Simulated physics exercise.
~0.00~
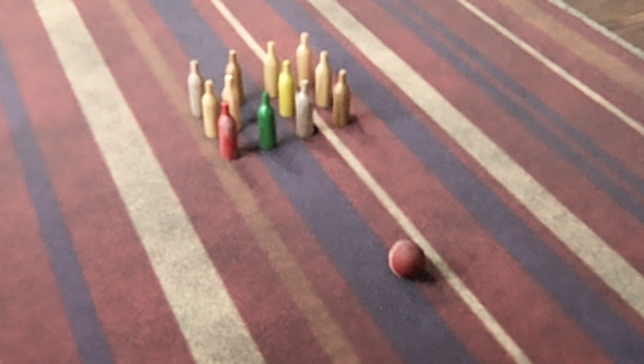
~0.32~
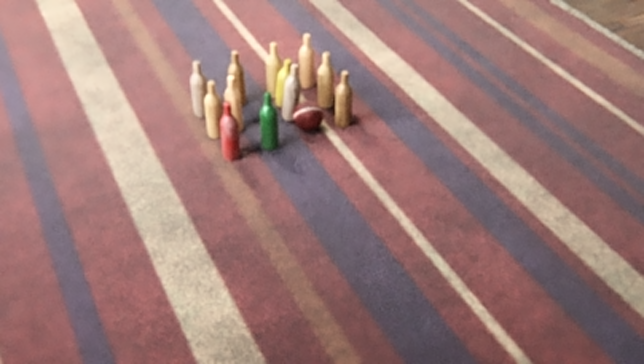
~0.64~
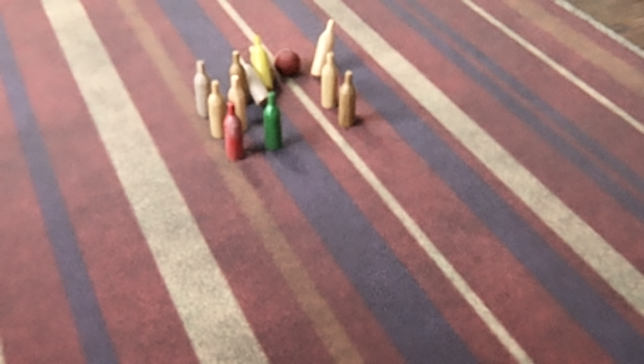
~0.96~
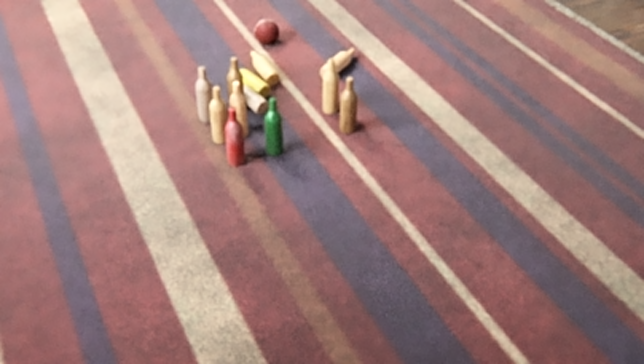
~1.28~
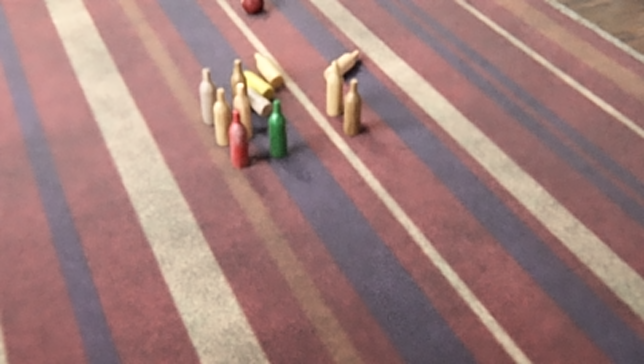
On a striped carpet, a red ball rolling away through upright wooden skittles, toppling several including the yellow, leaving red and green standing.
